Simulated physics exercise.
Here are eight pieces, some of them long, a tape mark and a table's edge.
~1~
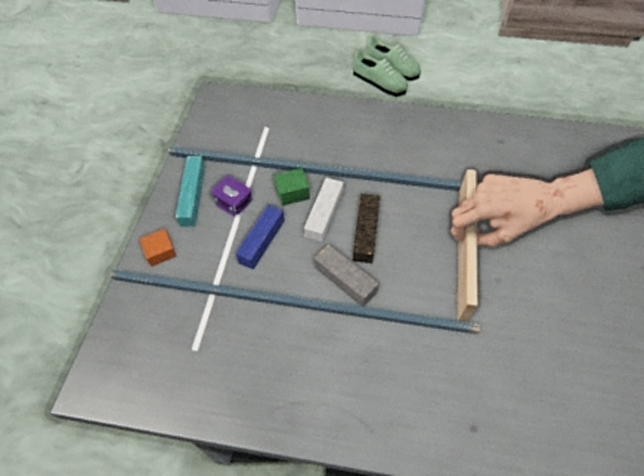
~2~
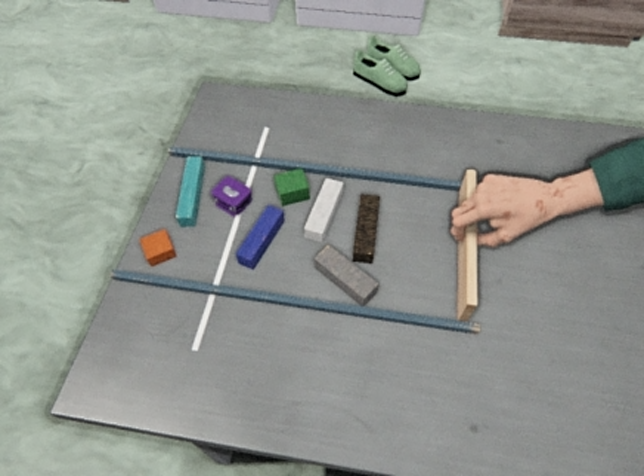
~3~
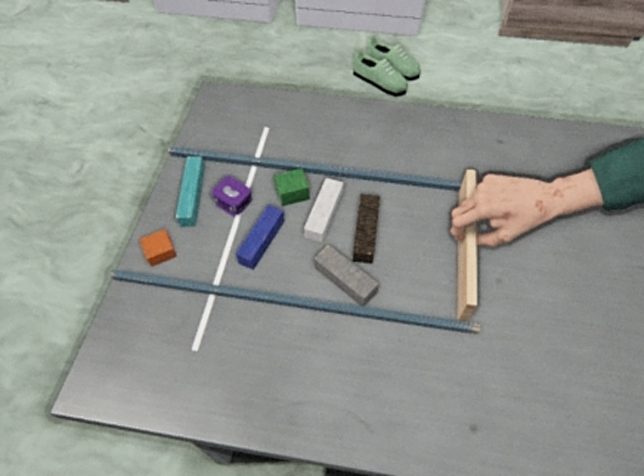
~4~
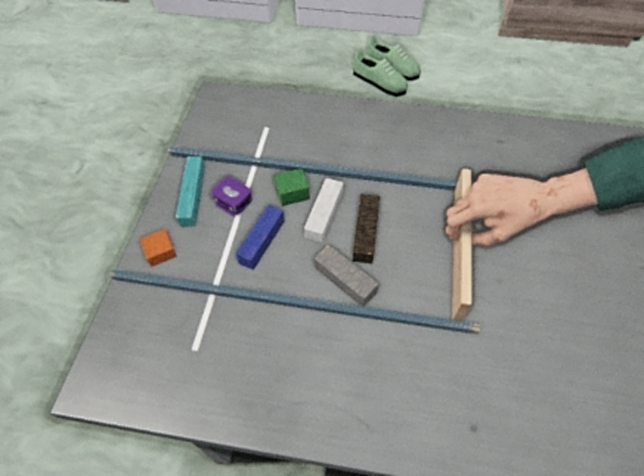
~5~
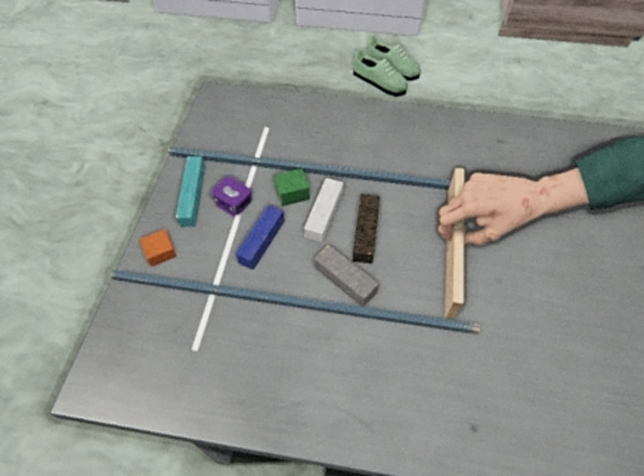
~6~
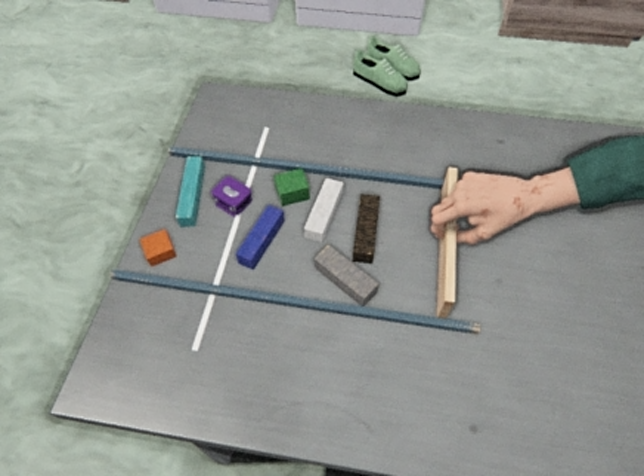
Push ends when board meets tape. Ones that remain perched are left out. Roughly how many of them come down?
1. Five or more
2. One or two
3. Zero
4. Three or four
3.
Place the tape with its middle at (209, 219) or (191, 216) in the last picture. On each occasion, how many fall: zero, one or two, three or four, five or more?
In that order: Just one or two; five or more.
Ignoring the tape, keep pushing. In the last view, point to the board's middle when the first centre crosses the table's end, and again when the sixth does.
In pixels, around (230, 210) followed by around (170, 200).
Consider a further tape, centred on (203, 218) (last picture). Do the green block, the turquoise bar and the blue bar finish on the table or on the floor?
In this case the green block does not drop; next, the turquoise bar drops; last, the blue bar does not drop.
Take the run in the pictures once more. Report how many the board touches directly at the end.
That comes to 2.
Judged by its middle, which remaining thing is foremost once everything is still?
Turquoise bar.
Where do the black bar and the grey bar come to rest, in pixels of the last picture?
Black bar at about (228, 209), grey bar at about (200, 251).
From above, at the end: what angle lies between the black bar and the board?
Angle: Close to 0 degrees.
Soon after, none off yet; orange block at rest near (158, 248); turquoise bar at rest near (191, 191); purple case at rest near (233, 197).
At rest, the number that fall off is zero.
